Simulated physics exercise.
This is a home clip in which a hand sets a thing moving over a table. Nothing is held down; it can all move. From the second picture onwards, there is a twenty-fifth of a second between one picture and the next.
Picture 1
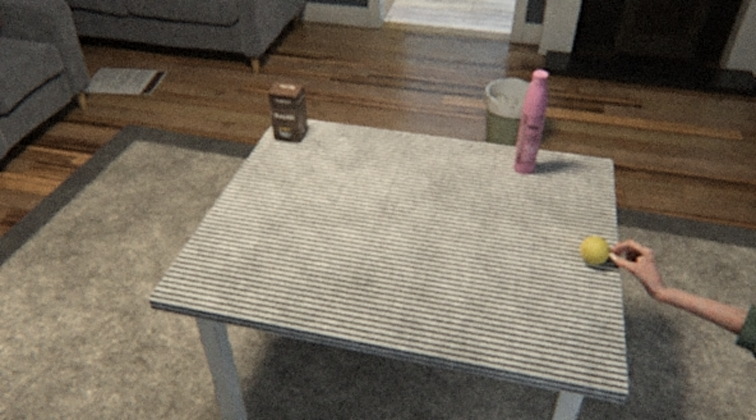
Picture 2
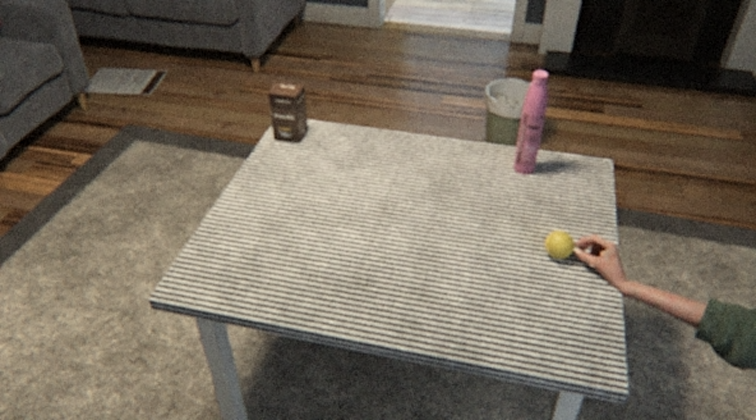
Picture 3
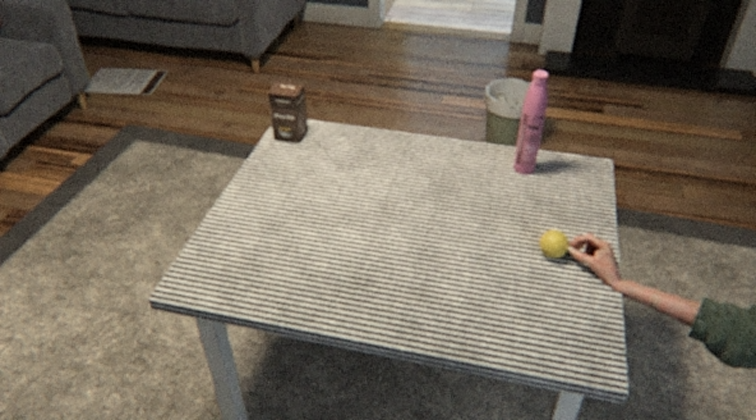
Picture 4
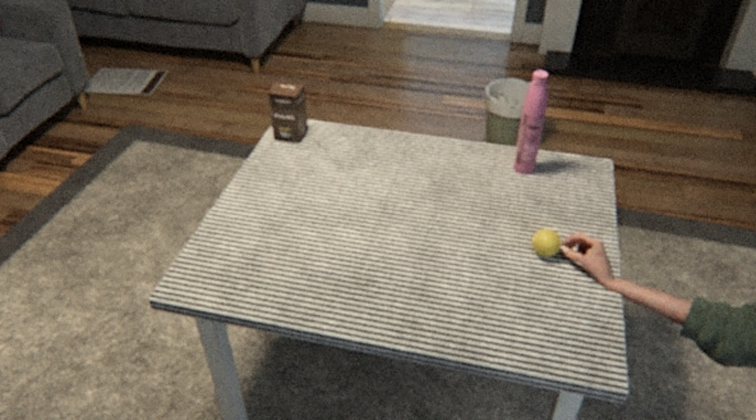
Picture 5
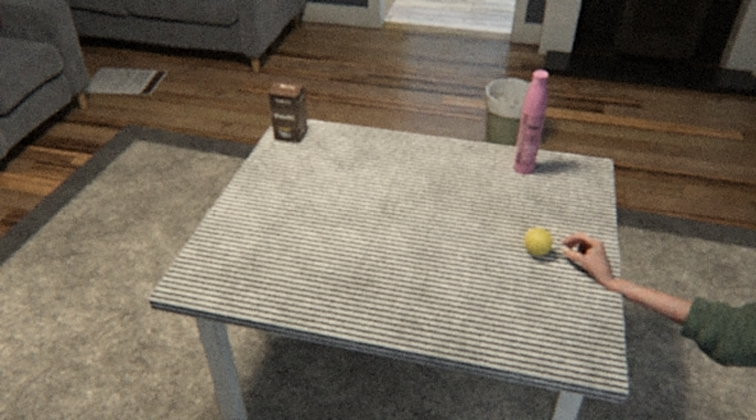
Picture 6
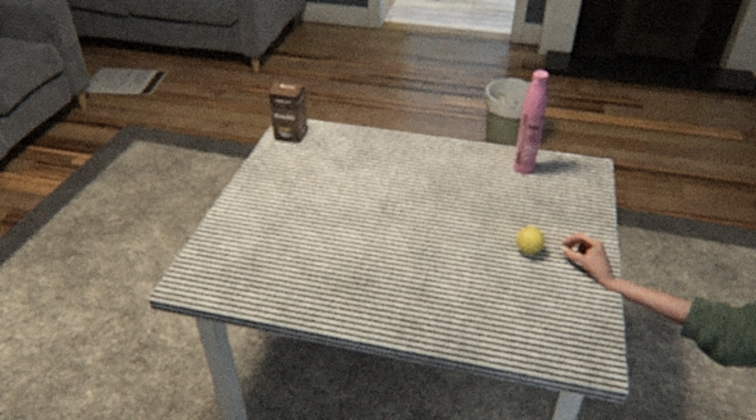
The clip opens on a striped table with a dark box, a pink bottle and a hand holding a yellow lemon near the right edge. The hand moves the lemon a short way left and lets go, and the lemon rolls slowly a little farther left, leaving a small gap.
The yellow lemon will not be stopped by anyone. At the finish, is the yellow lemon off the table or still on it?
Still on it.
Then, 0.20 s on from there, yellow lemon shifted well along near (498, 235).
Then, 0.30 s on from there, yellow lemon shifted well along near (486, 234).
In the end, moved from the start, yellow lemon. At the end, from the last picture's camera, yellow lemon near (465, 230).
